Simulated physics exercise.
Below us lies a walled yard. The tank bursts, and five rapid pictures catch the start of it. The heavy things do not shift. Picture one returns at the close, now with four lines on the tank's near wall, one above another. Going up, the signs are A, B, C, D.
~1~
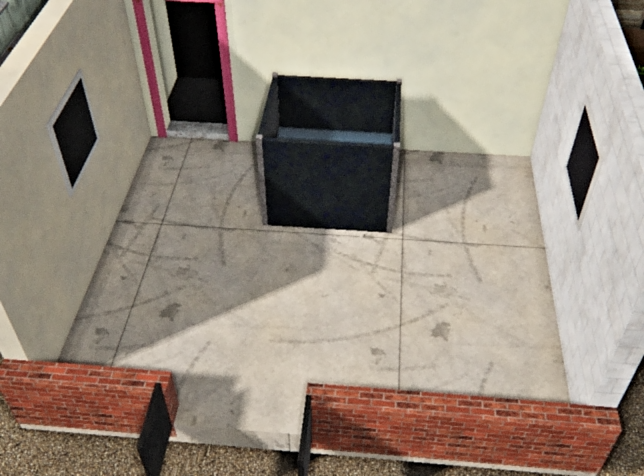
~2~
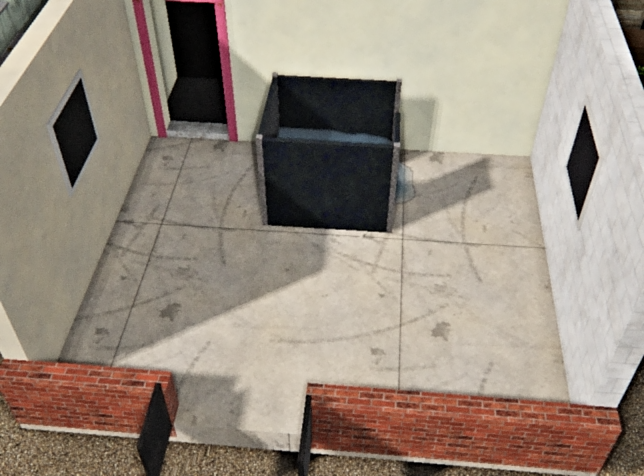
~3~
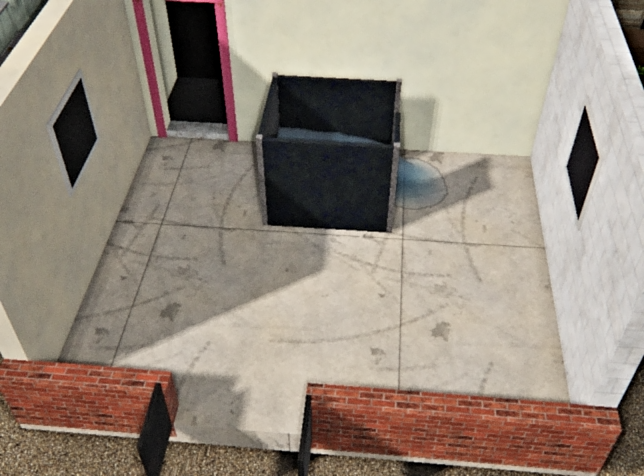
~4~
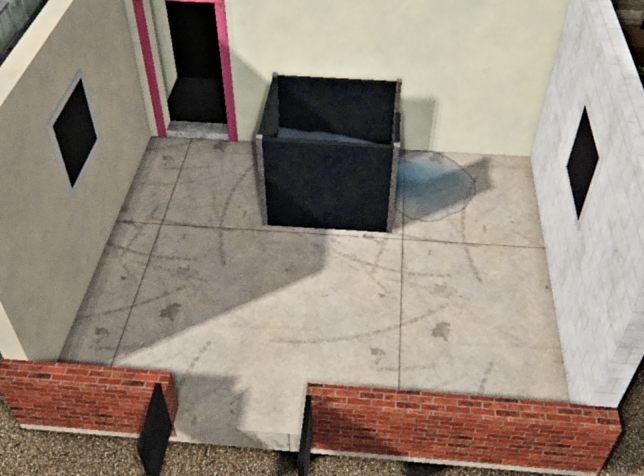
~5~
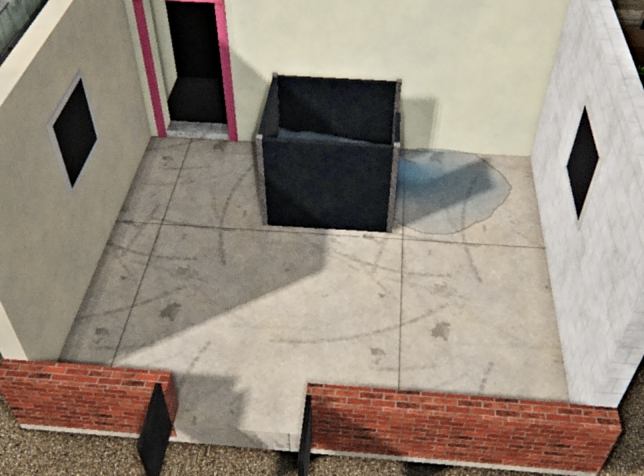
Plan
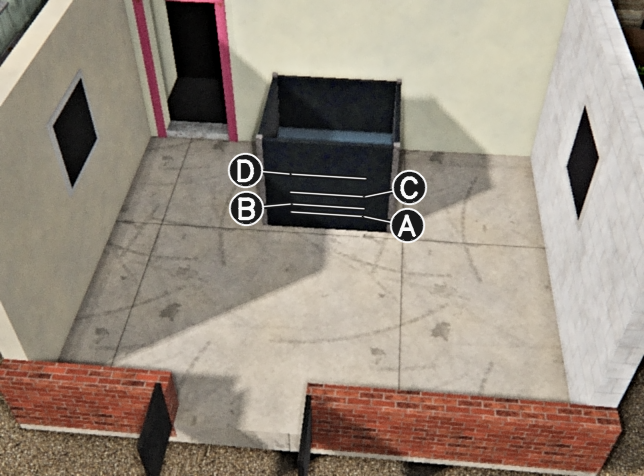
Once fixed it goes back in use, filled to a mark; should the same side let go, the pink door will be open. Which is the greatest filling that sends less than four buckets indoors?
I would pick line D.
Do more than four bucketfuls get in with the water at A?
No.
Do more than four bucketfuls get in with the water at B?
No, not at all.
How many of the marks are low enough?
All of the four.
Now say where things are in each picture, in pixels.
In the first frame, water in the tank at rest, its middle at (332, 158); foot of the pink doorway at (198, 138); open gate at (238, 374).
In the second frame, 1 % of the ground under water, visible out to (406, 188).
In the third frame, 2 % of the ground under water, visible out to (439, 192).
In the fourth frame, 5 % of the ground under water, visible out to (465, 176).
In the fifth frame, 9 % of the ground under water, visible out to (503, 183).
In white, A at (327, 214); B at (327, 206); C at (327, 194); D at (327, 176); from the bottom up A, B, C, D.
With A, nothing gets over.
With B, nothing gets over.
With C, nothing gets over.
With D, a bucket or two gets in.
